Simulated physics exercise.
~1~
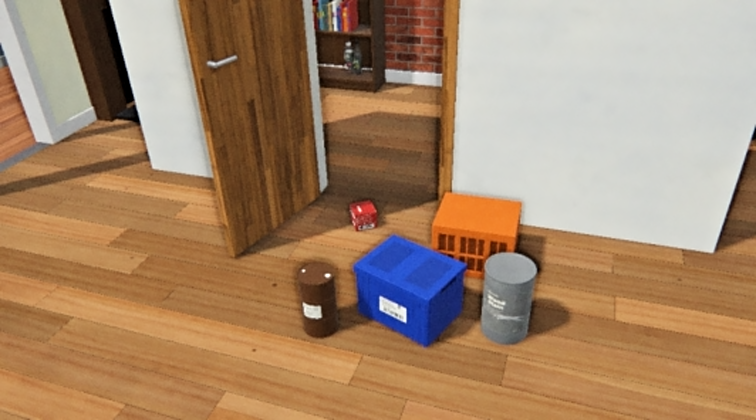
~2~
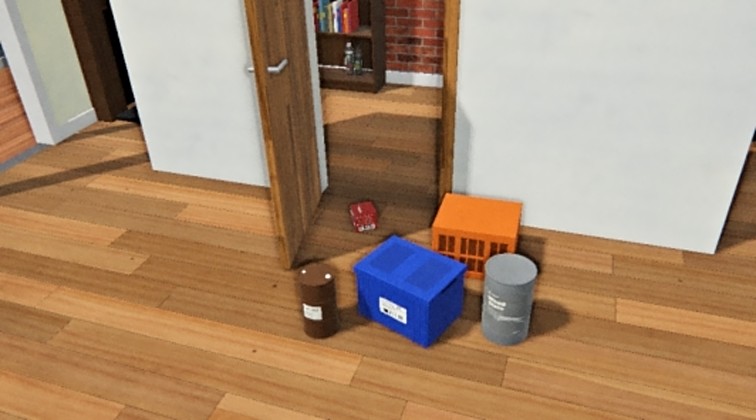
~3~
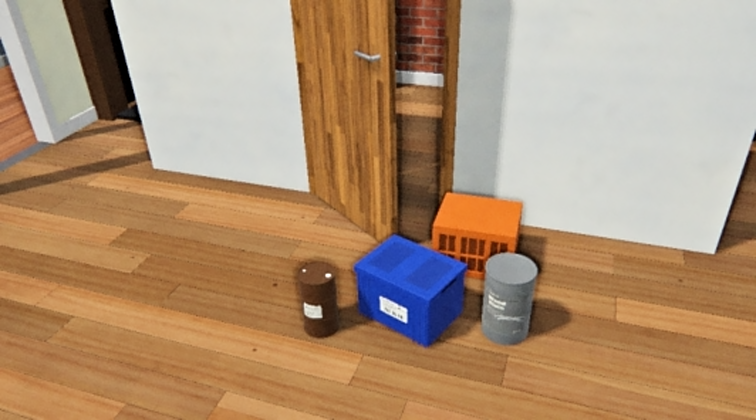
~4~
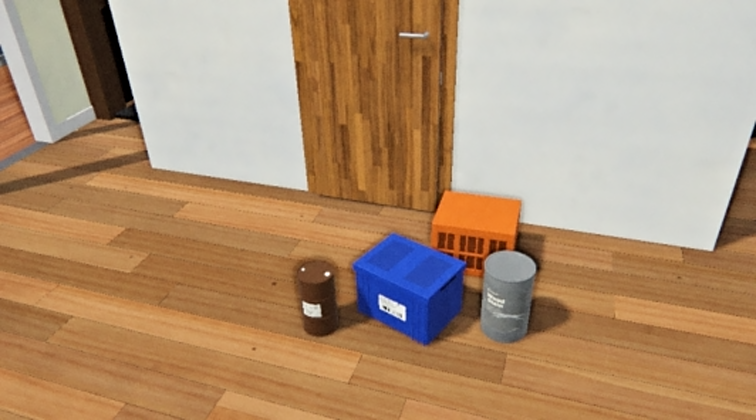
In this clip, a wooden door standing open behind a brown canister, a blue tote, an orange crate and a grey pail swings gradually shut, hiding a small red box on the floor by the doorway, and ends closed in its frame while the other items stay in place.
